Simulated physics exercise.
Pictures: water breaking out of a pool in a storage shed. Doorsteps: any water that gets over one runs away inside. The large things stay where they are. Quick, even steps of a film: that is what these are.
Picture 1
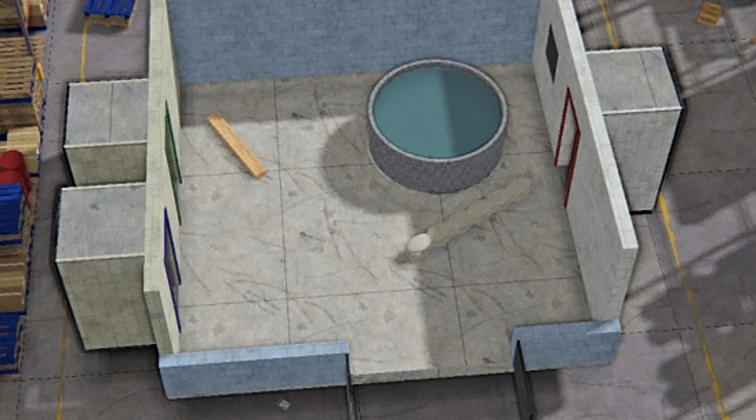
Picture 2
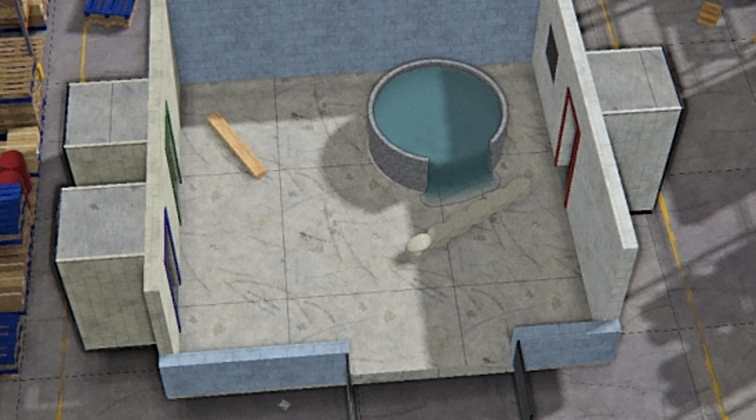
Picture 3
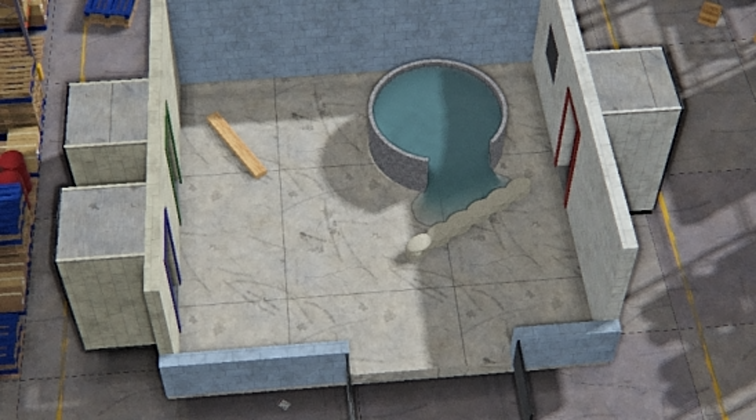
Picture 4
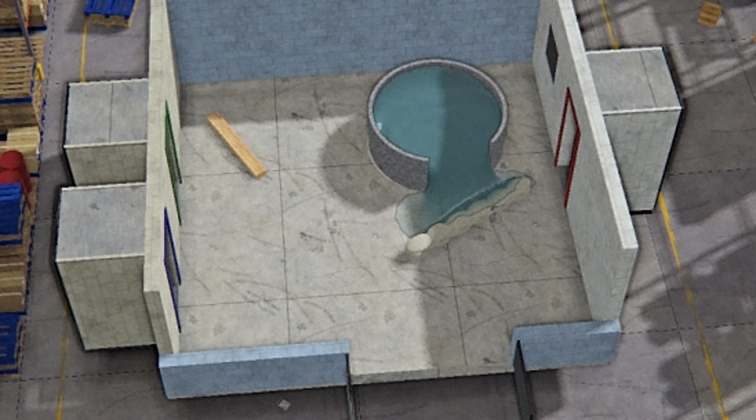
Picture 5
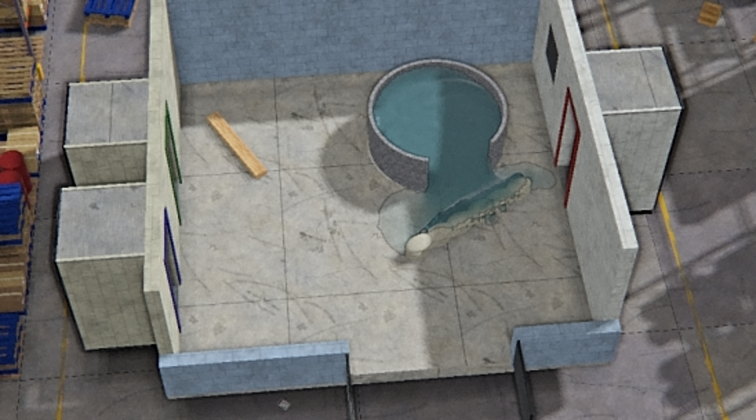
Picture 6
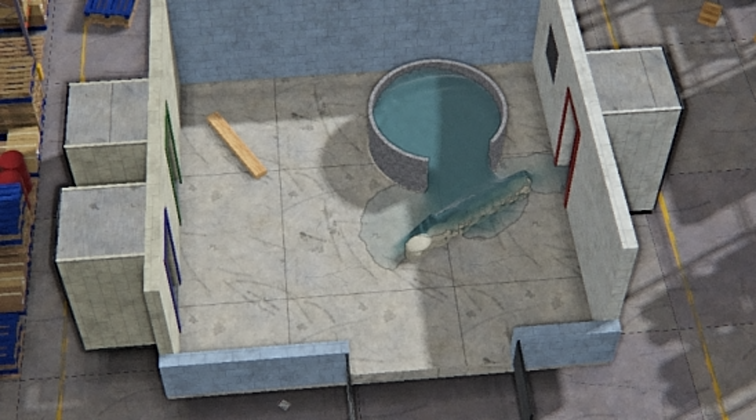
At the start, a round pool of teal water sits whole and still inside a roofless storage shed. Then a gap opens in its front wall and water pours onto the floor, reaching a pale, log-like barrier, spreading along it and fanning out around its left end and toward the right wall.
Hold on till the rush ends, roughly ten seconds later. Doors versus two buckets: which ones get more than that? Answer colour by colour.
The red door surpasses two buckets; the green door does not surpass two buckets; the blue door surpasses two buckets.
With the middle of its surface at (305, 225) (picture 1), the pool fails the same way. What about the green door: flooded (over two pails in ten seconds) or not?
Then the green door falls short.
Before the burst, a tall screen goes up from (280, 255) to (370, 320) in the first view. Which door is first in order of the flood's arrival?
The door marked red comes first.
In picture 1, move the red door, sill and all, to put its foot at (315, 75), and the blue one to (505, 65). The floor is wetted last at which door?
The one in red is last.
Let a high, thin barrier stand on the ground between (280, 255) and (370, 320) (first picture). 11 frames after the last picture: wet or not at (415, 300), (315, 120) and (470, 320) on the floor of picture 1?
Listed order: Swamped, spared, swamped.
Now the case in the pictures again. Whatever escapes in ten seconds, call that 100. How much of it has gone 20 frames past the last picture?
Around 50 percent.
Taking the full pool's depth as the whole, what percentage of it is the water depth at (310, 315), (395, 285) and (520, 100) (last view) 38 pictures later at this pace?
First spot roughly 6 %, second 4 %, third 8 %.
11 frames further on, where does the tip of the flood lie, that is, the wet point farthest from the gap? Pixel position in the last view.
I reckon the front has reached (181, 314) by then.
A moment on, water covers 35 % of the floor; the red door over two buckets in, the green door not reached, the blue door not reached.
Next, water covers 65 % of the floor; the red door far over two buckets in, the green door not reached, the blue door wet at the sill, nothing in.
Then, water covers 70 % of the floor; the red door far over two buckets in, the green door under two buckets in, the blue door over two buckets in.
Later, water covers 90 % of the floor; the red door far over two buckets in, the green door under two buckets in, the blue door far over two buckets in.
In the end, water covers 95 % of the floor; the red door far over two buckets in, the green door under two buckets in, the blue door far over two buckets in.
